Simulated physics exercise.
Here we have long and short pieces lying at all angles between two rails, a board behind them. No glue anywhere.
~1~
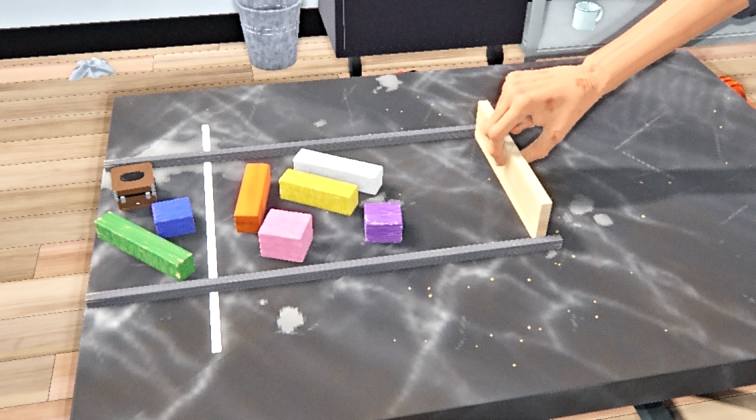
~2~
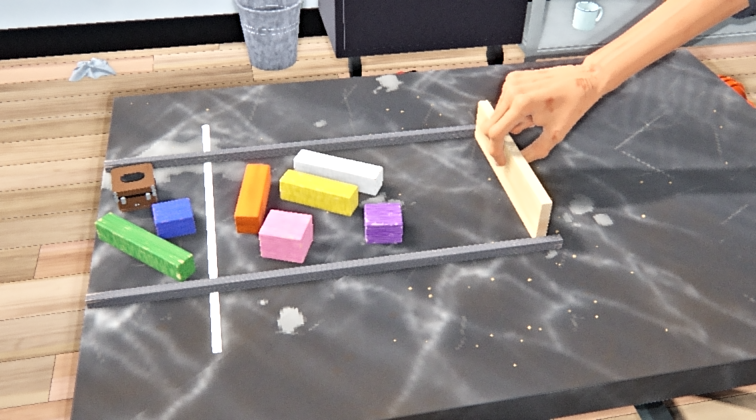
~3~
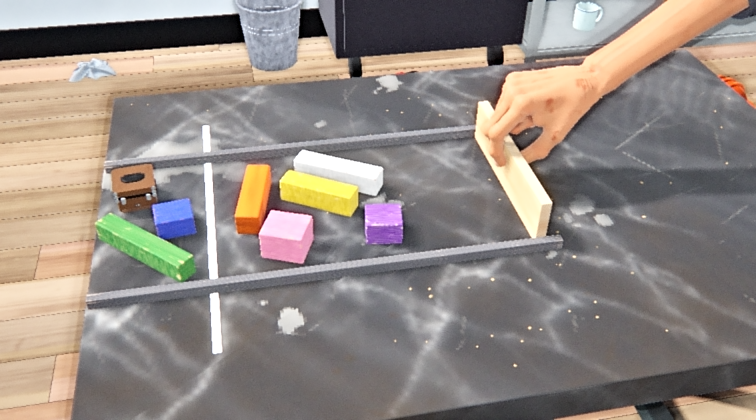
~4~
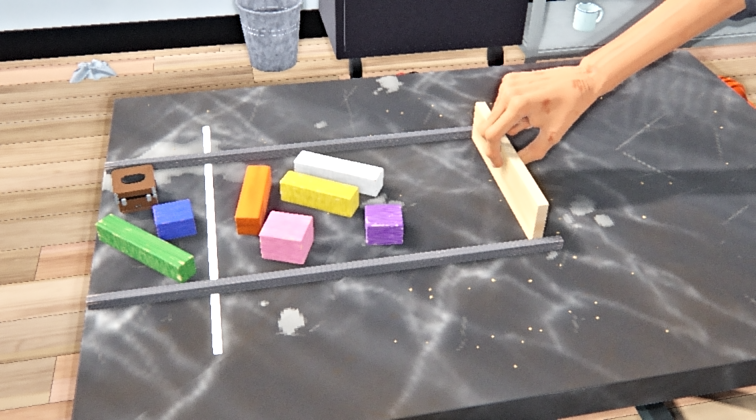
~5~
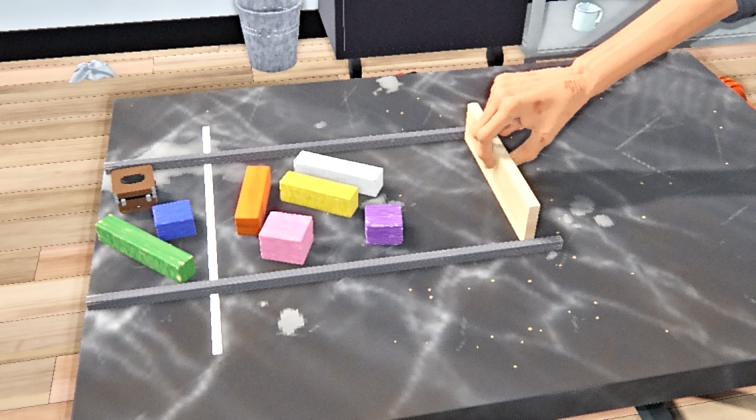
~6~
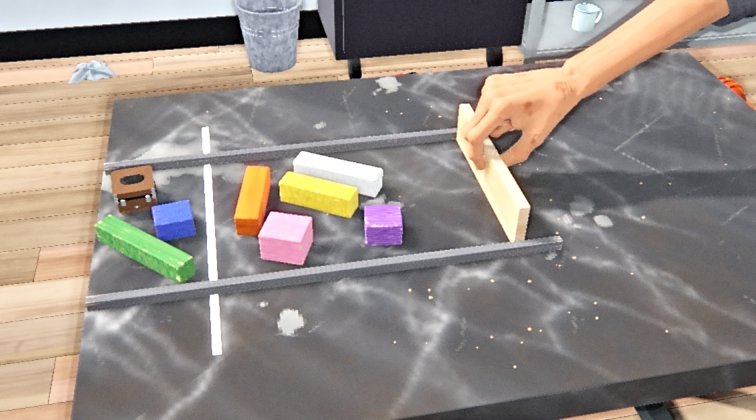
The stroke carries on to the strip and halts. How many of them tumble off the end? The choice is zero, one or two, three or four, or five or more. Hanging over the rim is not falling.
As it turns out, the number that fall off is zero.
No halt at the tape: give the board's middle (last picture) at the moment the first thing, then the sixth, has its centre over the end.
Near (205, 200) and (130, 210).
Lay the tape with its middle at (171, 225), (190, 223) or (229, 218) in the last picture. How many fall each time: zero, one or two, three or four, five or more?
The falls would be three or four; 1 or 2; not one.
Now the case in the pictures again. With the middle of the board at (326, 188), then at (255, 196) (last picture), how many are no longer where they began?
First 5, then 7.
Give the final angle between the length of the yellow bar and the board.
Some 5 degrees.
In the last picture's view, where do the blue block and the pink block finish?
First (121, 227), then (148, 265).
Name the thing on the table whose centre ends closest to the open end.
That is the green bar.
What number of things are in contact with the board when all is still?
In contact: 2.
Soon after, none off yet; brown case at rest near (135, 191); green bar at rest near (144, 249); blue block at rest near (174, 221).
At rest, the number that fall off is zero.
